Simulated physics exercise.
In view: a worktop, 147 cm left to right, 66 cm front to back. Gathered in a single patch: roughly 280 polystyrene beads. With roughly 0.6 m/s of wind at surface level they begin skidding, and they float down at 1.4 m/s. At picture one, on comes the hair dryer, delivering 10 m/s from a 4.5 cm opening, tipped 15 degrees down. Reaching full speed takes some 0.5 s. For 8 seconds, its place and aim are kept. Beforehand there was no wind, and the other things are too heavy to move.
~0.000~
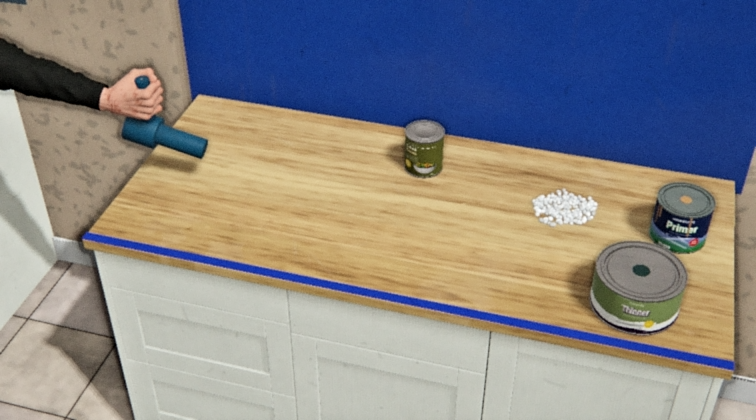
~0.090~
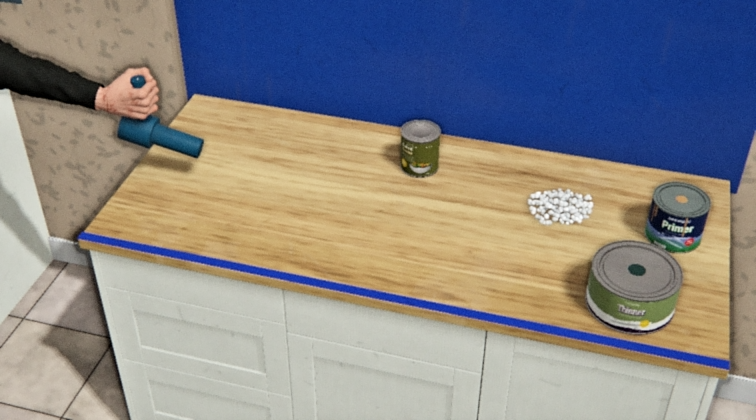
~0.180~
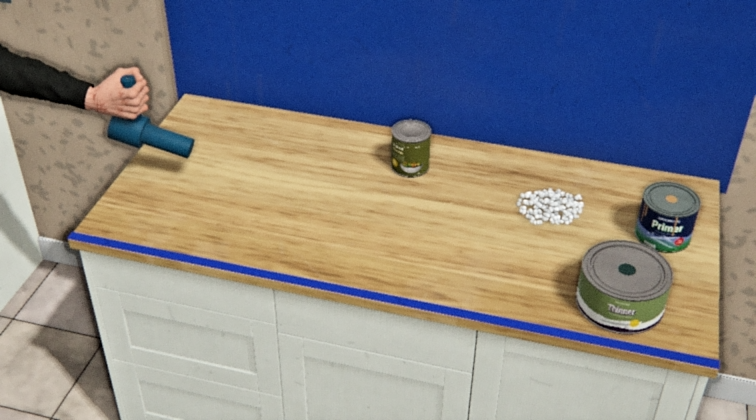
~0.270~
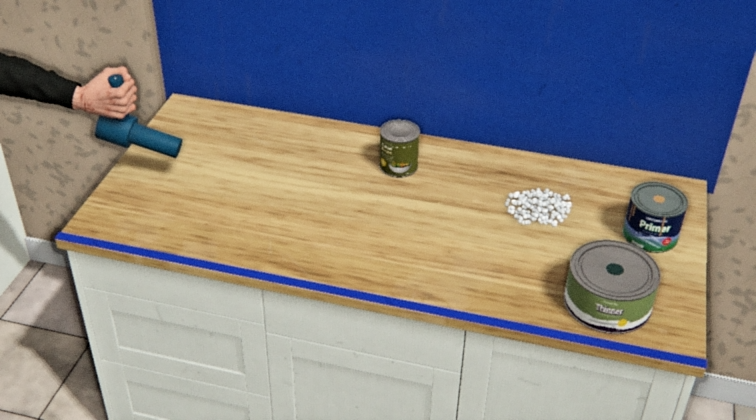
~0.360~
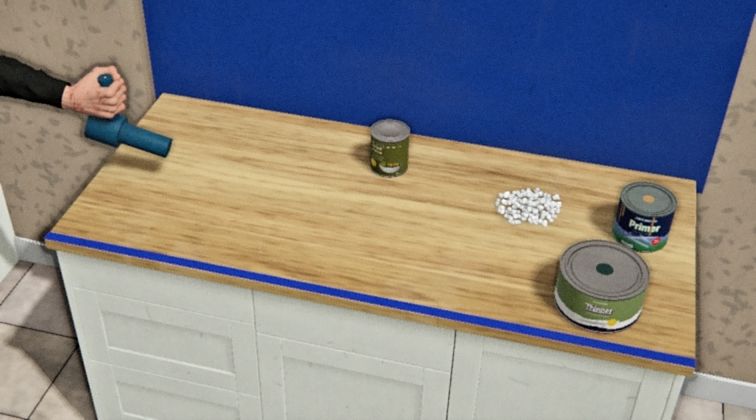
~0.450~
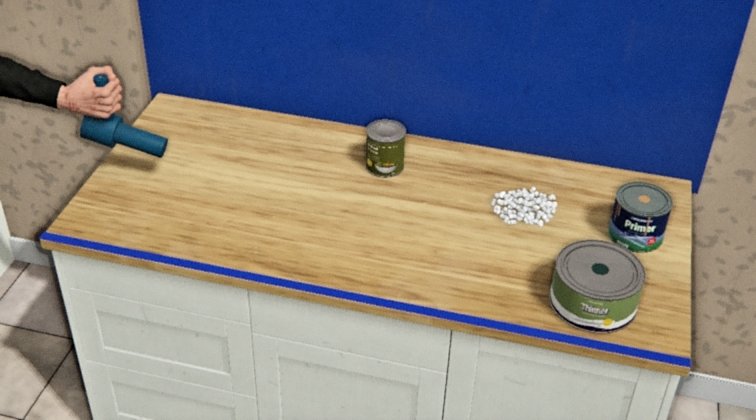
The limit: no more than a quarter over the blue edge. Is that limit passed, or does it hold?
A quarter or less goes over that edge.
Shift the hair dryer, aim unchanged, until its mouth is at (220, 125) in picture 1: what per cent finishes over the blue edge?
My estimate is close to 0 percent.
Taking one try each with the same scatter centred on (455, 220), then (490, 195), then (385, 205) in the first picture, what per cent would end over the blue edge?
First try near 20 %, second near 0 %, third near 30 %.
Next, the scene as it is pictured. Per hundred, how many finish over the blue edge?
0 per cent or so.
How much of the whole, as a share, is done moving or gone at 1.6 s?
I would put it at around 80 %.
After 1.6 s, 0 % are over the blue edge; the middle of those still in play is near (619, 168); 76 % have settled or left.
After 2.6 s, 0 % are over the blue edge; 89 % have settled or left.
After 4.4 s, 0 % are over the blue edge; 99 % have settled or left.
After 8.0 s, at the end, 0 % are over the blue edge.
